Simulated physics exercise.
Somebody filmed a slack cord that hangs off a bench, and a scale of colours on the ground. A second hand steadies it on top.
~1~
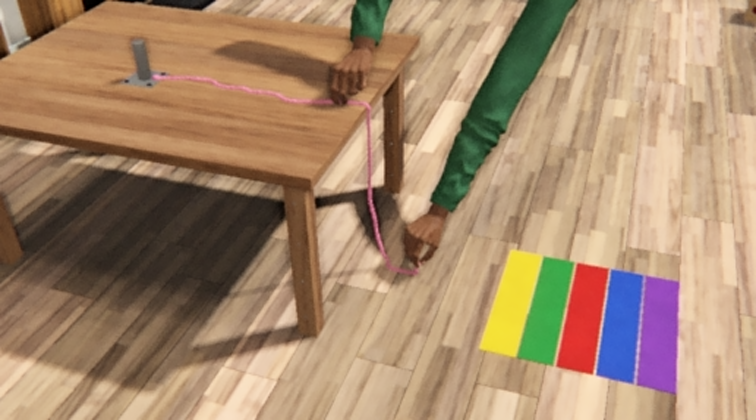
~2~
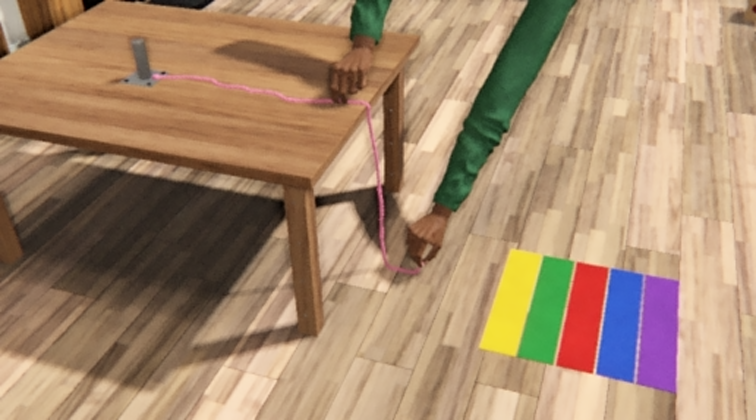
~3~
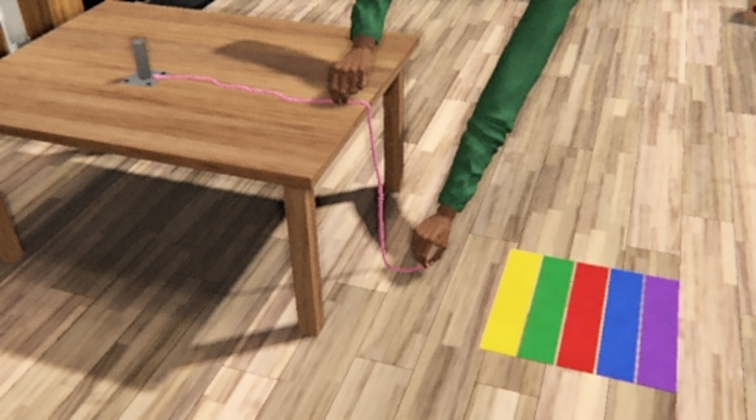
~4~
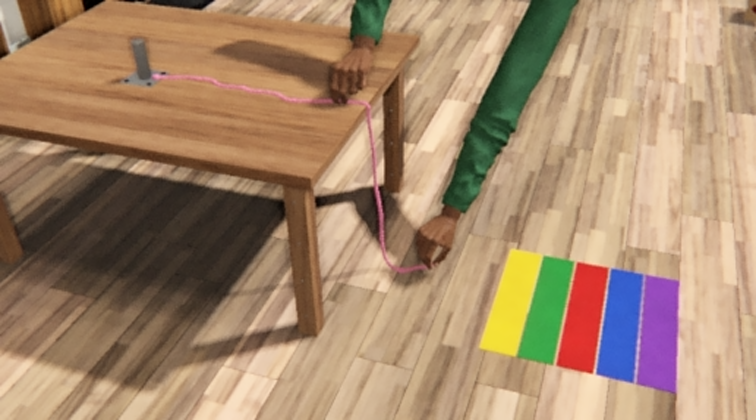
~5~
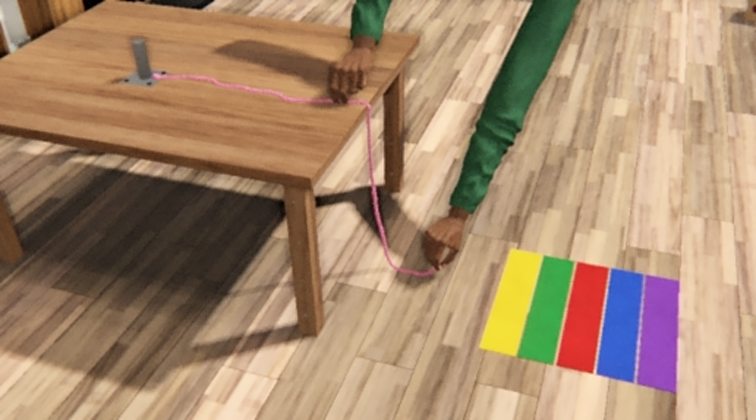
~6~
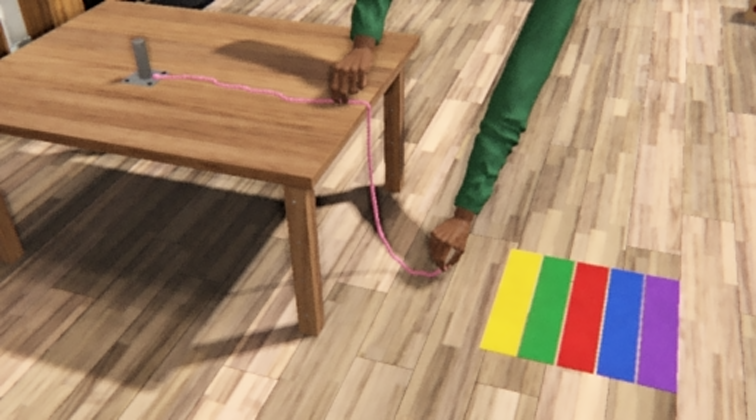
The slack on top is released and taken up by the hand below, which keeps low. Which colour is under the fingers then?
The green one.
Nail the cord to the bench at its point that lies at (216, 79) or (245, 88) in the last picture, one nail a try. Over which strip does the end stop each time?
Taking them in turn: Green; green.
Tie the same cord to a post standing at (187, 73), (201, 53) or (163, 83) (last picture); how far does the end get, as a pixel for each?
The places are (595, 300), (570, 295) and (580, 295).
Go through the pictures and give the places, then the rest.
End (419, 264); yellow (503, 333); green (540, 341); red (578, 349); blue (617, 358); purple (658, 367), in the first frame.
End (423, 263); cord through (186, 77) (249, 91) (317, 101) (371, 131) (380, 196) (385, 258), in the second frame.
End (428, 265), in the third frame.
End (432, 265); cord through (186, 78) (249, 91) (317, 102) (370, 131) (378, 196) (386, 258), in the fourth frame.
End (440, 267), in the fifth frame.
End (445, 268); cord through (187, 77) (250, 91) (318, 101) (369, 131) (373, 195) (393, 257), in the sixth frame.
Soon after, end near (474, 274); short of the strips.
Then, end near (523, 283); over yellow.
At full stretch, end near (550, 289); over green. It halts on the green strip.
